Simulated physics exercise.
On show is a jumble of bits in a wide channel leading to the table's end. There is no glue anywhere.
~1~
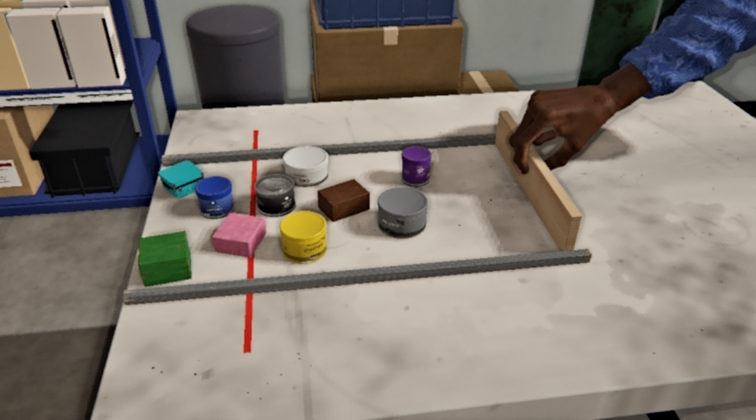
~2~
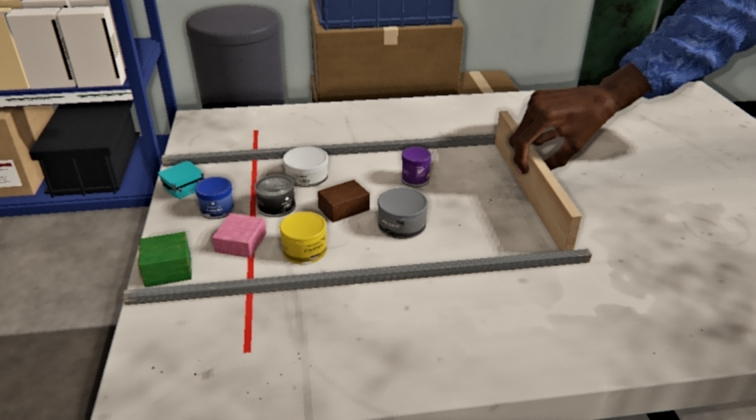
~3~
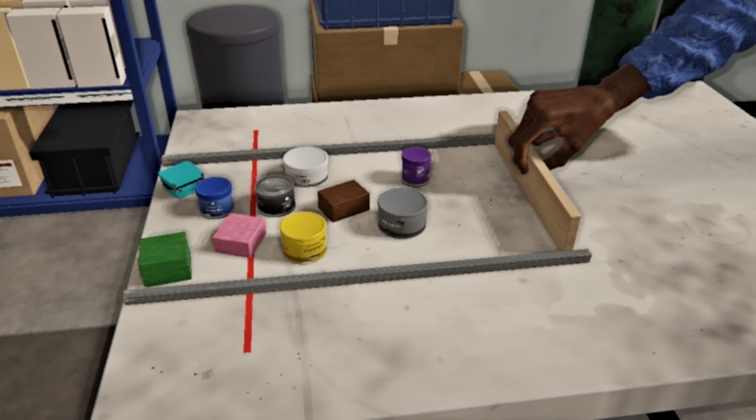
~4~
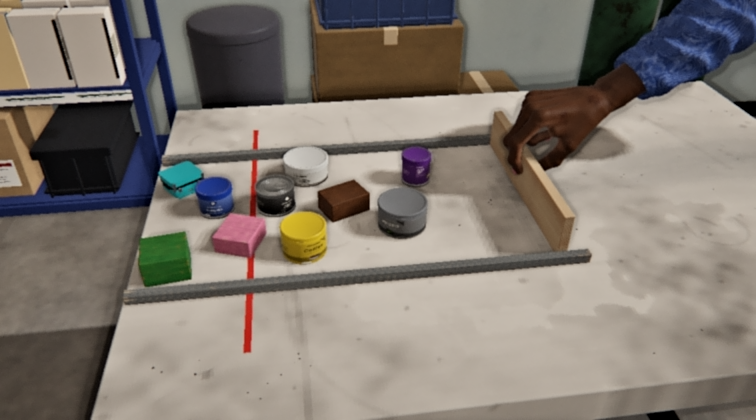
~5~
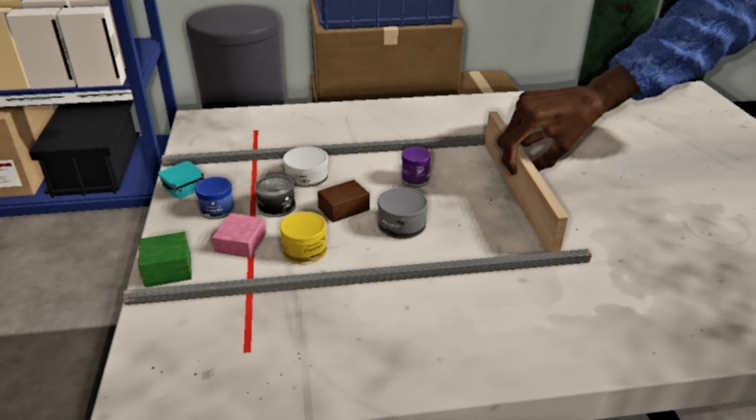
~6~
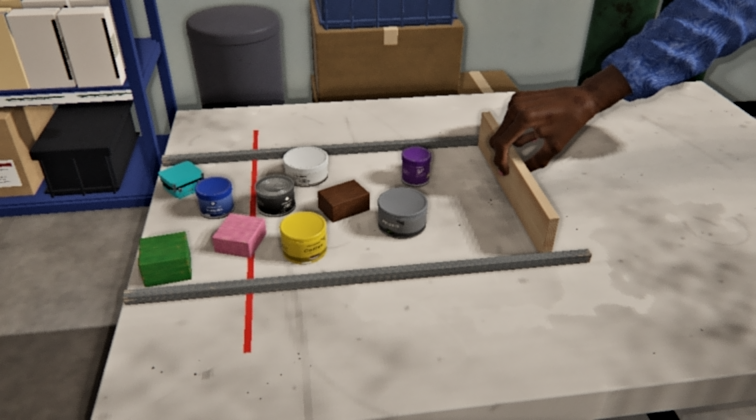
A wooden board, held by a hand in a blue sleeve, stayed almost still, then slid slightly left between two grey rails, while the colourful tubs and blocks around the red line stayed put.
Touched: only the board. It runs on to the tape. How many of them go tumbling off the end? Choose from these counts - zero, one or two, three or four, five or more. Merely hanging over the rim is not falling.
Count: Zero.
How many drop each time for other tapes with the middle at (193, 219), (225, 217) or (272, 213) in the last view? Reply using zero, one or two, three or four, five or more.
Going through the three places in order, the answers are five or over; 1 or 2; no fall at all.
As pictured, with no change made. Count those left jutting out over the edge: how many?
2 is the number.
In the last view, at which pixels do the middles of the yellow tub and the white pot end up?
You'll find the yellow tub at roughly (226, 254) and the white pot at roughly (232, 166).
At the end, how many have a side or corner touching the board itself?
5.
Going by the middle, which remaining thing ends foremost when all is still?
That would be the blue pot.
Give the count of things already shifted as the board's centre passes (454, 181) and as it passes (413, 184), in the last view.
First 0, then 2.
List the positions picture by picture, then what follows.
In the first frame, turquoise case (182, 181); green block (166, 259); blue pot (215, 197); board (532, 175); tape (253, 215).
In the second frame, green block (166, 259); yellow tub (304, 238).
In the third frame, blue pot (215, 198); pink block (240, 235).
In the fourth frame, turquoise case (182, 181); brown block (344, 201).
In the fifth frame, green block (166, 259); black pot (276, 196).
In the sixth frame, turquoise case (182, 181); green block (166, 259); blue pot (215, 198); board (512, 176); tape (253, 215).
Early on, none off yet; turquoise case at rest near (182, 181); green block at rest near (166, 259); blue pot at rest near (215, 198).
Finally, the number that fall off is zero.
